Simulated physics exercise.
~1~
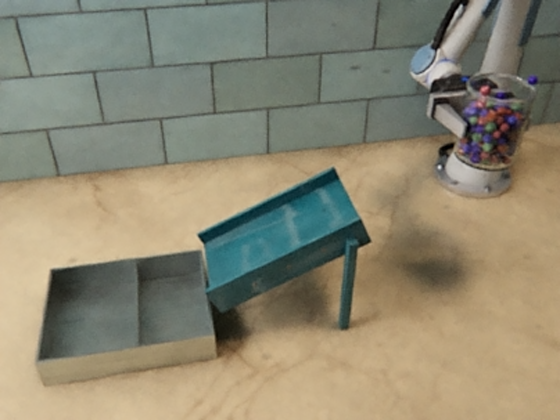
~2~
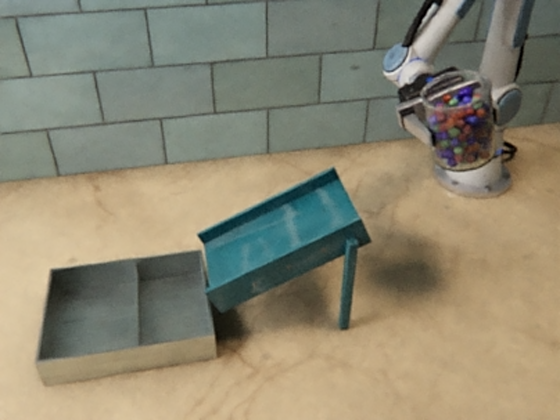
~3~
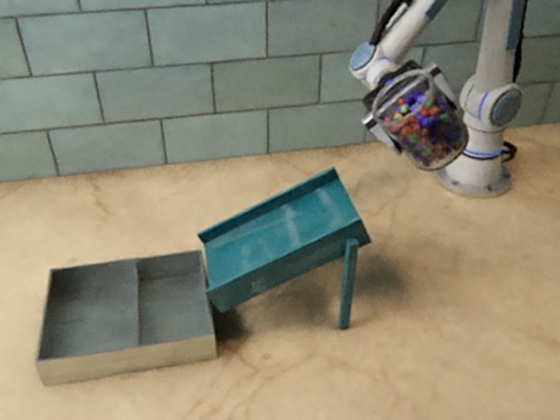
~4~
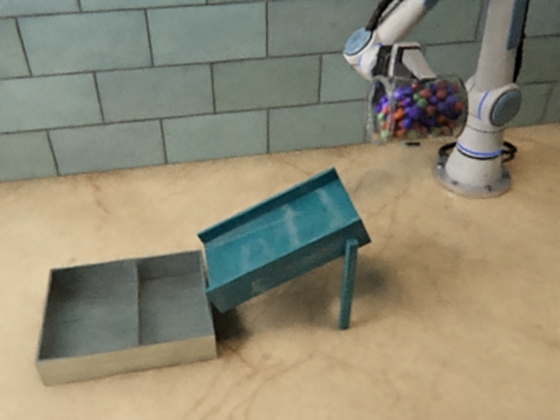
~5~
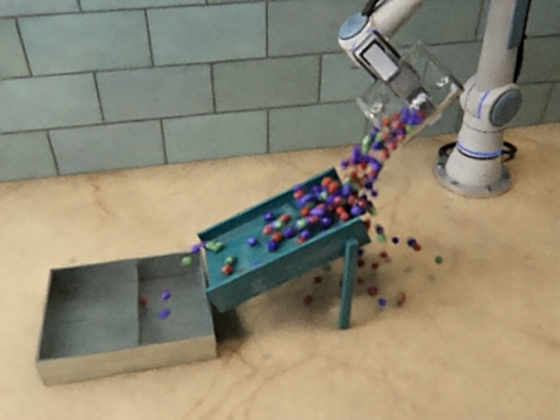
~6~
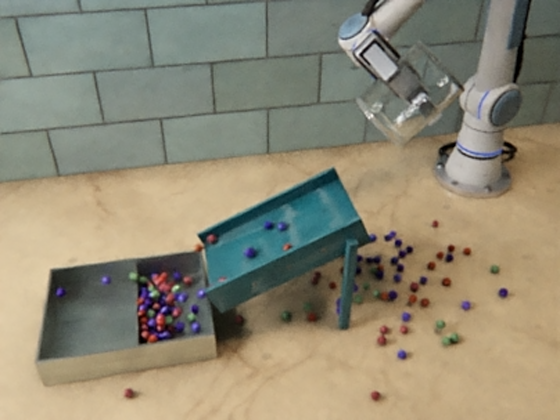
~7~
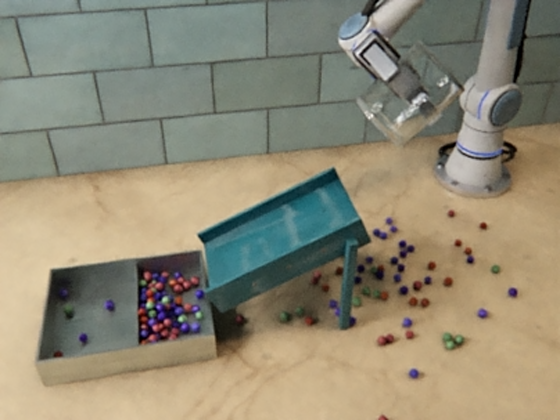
A white robot arm at the right holds a clear beaker of small, round, multicoloured sweets above a beige stone-like tabletop, before a blue-green tiled wall, seen from slightly above. A sloping teal chute stands at the centre, leading down to a grey, two-part open box at the left. The arm carries the beaker leftwards, tilting it onto its side, then tips it upside down. Sweets pour onto the chute and slide into the box, while many spill around the chute's leg. Finally the beaker hangs empty, with most boxed sweets heaped in the right-hand part, a few in the left, and many scattered across the table.
